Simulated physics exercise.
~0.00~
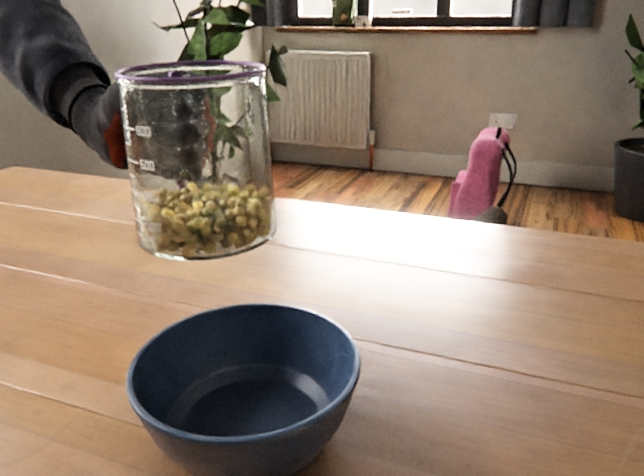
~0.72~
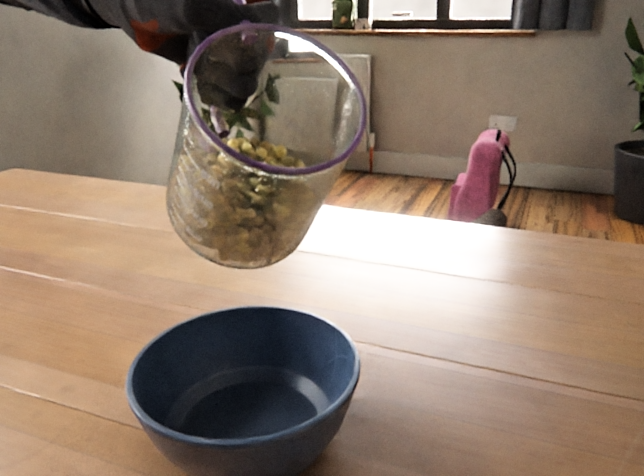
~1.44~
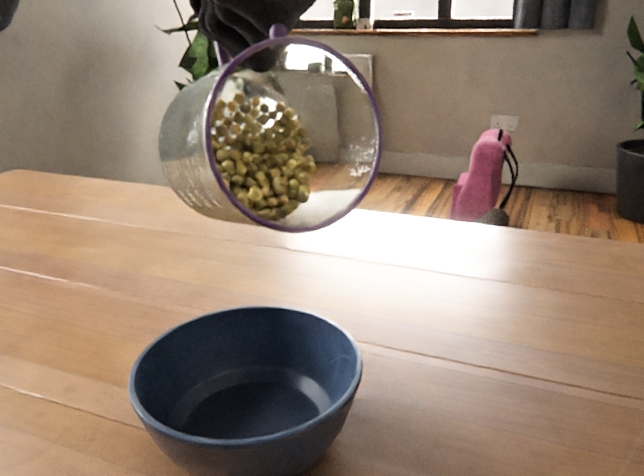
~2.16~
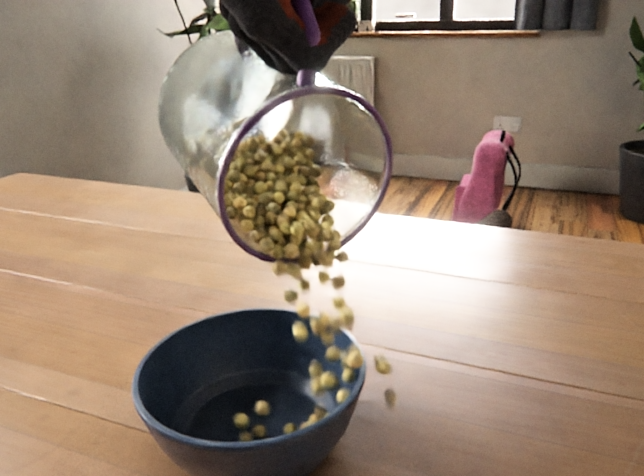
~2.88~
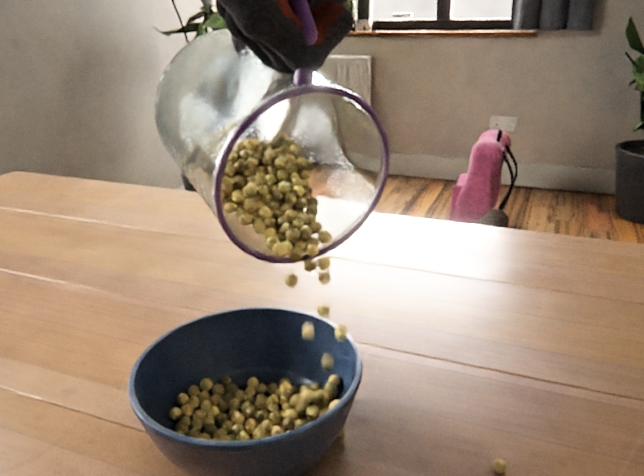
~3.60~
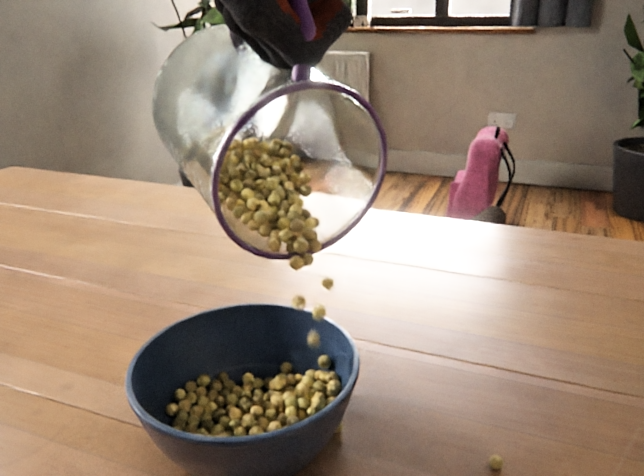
Gloved hand tipping a clear purple-rimmed jug, spilling greenish beans into a blue bowl, a few still dropping, many left inside.
